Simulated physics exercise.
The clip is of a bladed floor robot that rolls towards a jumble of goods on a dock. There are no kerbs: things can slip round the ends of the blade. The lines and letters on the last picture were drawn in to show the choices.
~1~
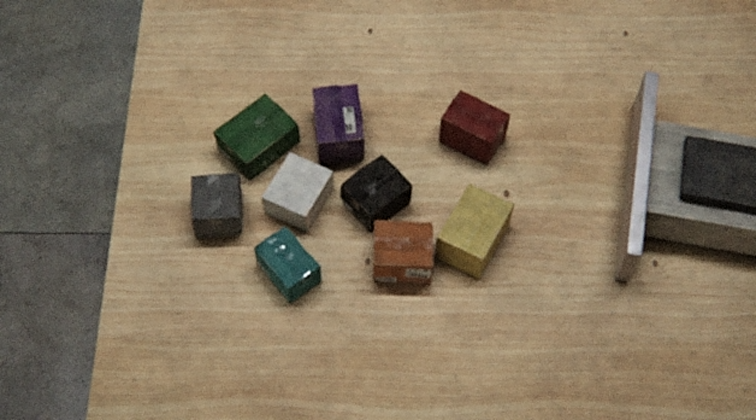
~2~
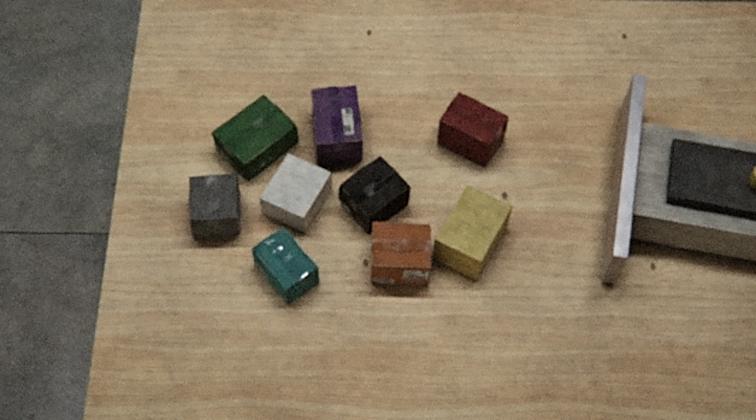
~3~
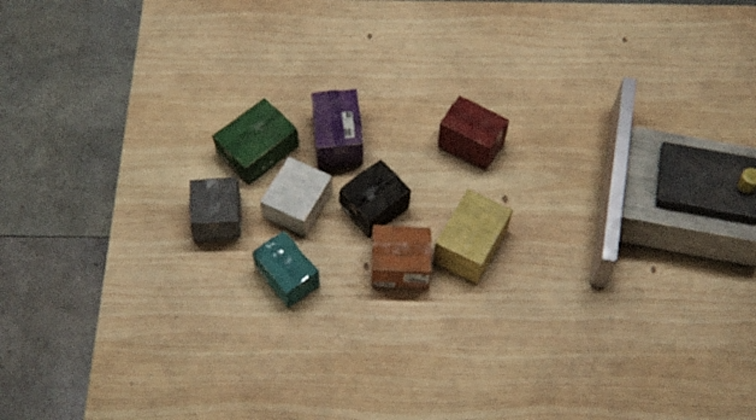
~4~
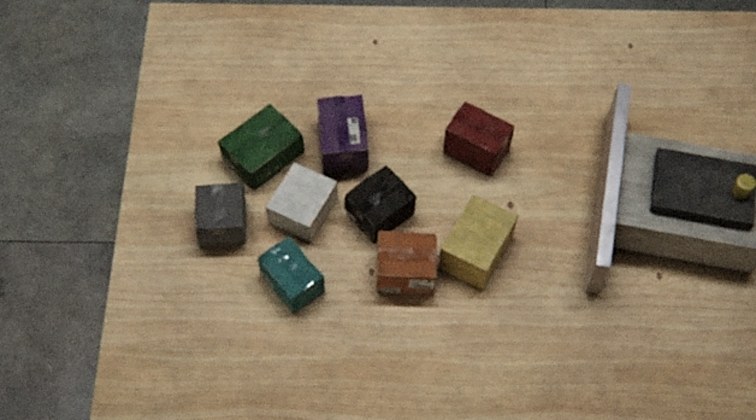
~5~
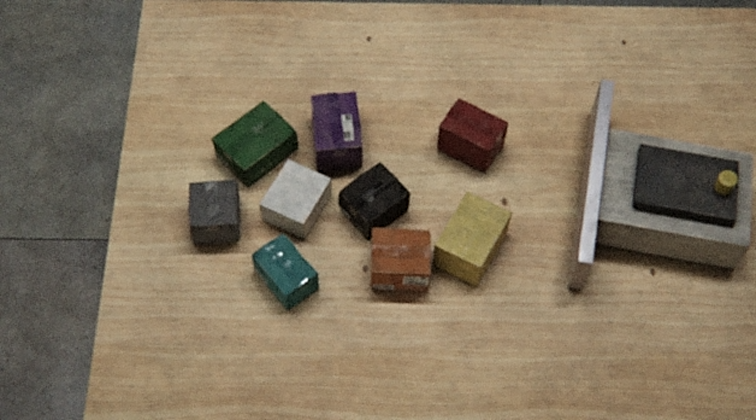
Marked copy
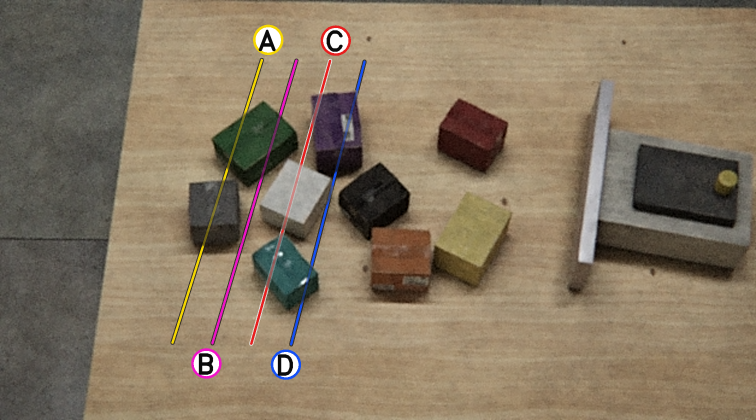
The footage shows nine coloured boxes lying loosely grouped on a wood-grained surface while a grey robot with a flat, upright front blade rolls a short distance left from the right edge; the boxes stay where they are.
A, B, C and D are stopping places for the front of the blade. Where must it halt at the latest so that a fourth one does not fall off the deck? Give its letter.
Up to line A.
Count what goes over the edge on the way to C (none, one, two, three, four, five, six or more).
In all, none.
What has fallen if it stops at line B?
The grey box.
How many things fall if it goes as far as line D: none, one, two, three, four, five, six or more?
In all, none.
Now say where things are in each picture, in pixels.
Yellow crate (474, 231); green box (258, 136); grey box (217, 205), in the first frame.
Robot (713, 176); turquoise box (286, 265), in the second frame.
Robot (702, 180); red box (472, 134), in the third frame.
Robot (697, 186); black box (380, 204), in the fourth frame.
Robot (678, 182); yellow crate (472, 239); green box (256, 143); grey box (214, 212), in the fifth frame.
On the marked copy, A at (220, 191); B at (257, 192); C at (293, 192); D at (330, 193).
Following A. Soon after the start, robot (542, 180); orange parcel (356, 255); red box (427, 139).
Later, robot (406, 178); grey box (168, 212); green box (191, 120).
In the end, robot (299, 177); grey box over the edge; green box over the edge; two fallen.
As for the rest, B is within the limit but short; C is within the limit but short; D is within the limit but short.
